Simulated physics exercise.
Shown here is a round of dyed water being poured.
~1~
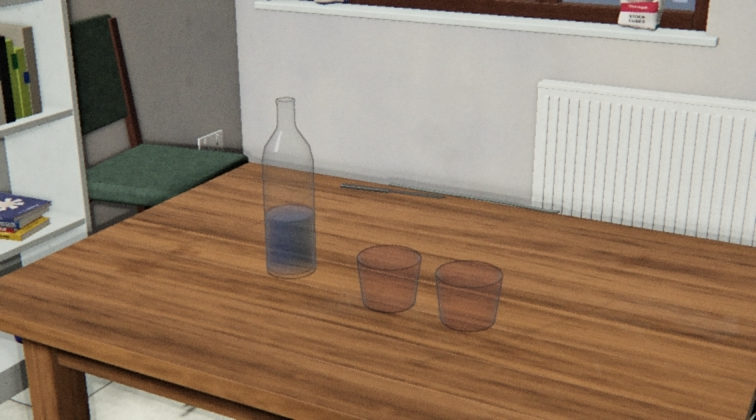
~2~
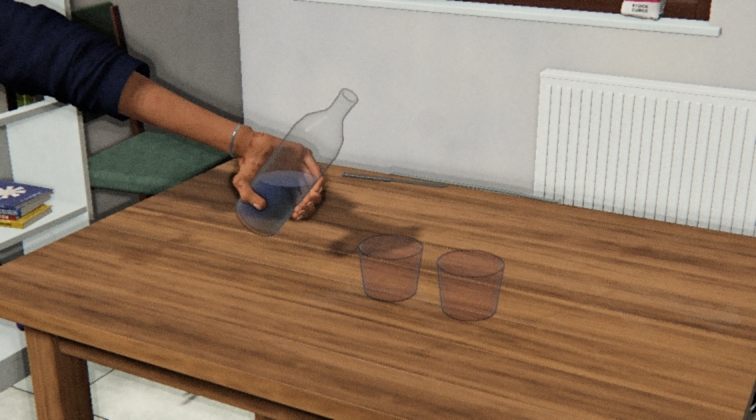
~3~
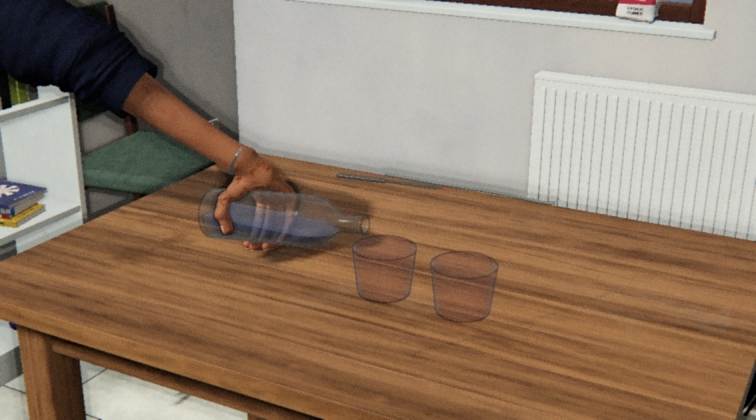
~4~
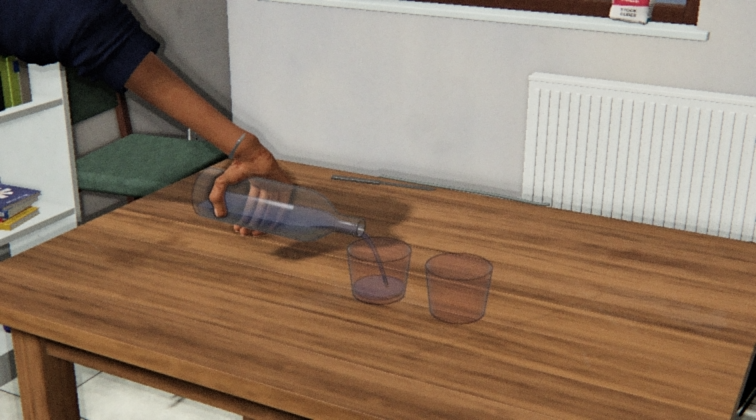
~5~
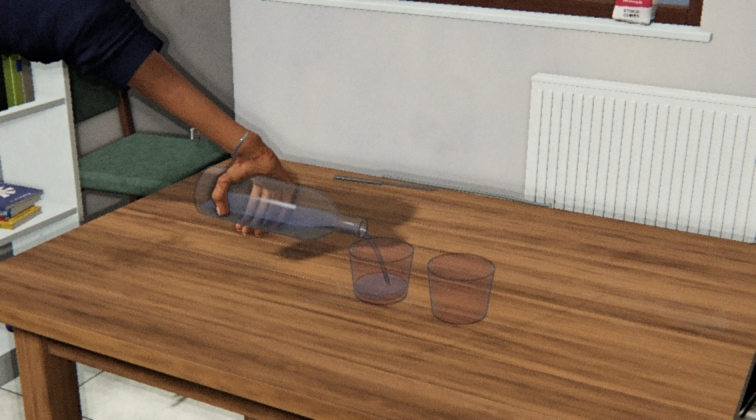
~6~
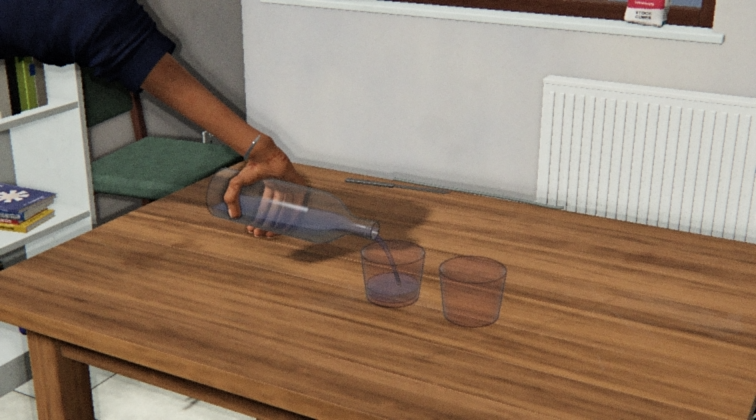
A hand lifted a clear bottle of blue liquid from the wooden table, tipped it onto its side to the right, and poured a thin stream into the left of two glasses.
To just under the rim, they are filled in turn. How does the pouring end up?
Looks like it's going to give out before the final one.
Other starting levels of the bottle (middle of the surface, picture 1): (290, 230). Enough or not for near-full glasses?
Comes up short.
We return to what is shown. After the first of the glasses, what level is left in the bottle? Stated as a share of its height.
Roughly 10 %.
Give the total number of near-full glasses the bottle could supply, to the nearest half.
It comes to around 1.5 servings.
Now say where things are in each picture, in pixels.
At the start; bottle (289, 185) about a third full; two glasses, the last at (469, 294), in the first frame.
A hand has the bottle; bottle (303, 158) tipped 40° with all of its load; the first is empty, in the second frame.
The bottle is tipped; bottle (288, 219) tipped 85° with all of its load; two glasses, the last at (464, 285), in the third frame.
The stream is running; bottle (283, 210) tipped 90° with nearly all of its load; the first is nearly empty, in the fourth frame.
The stream is running; bottle (285, 209) tipped 90° with nearly all of its load; two glasses, the last at (461, 287), in the fifth frame.
The stream is running; bottle (297, 212) tipped 95° with nearly all of its load; the first is about a quarter full, in the sixth frame.
Shortly, the first is about half full.
Then, the first is done and the bottle has about a quarter of its load.
At the finish, the bottle is empty with one filled and the next at about a third of a serving.
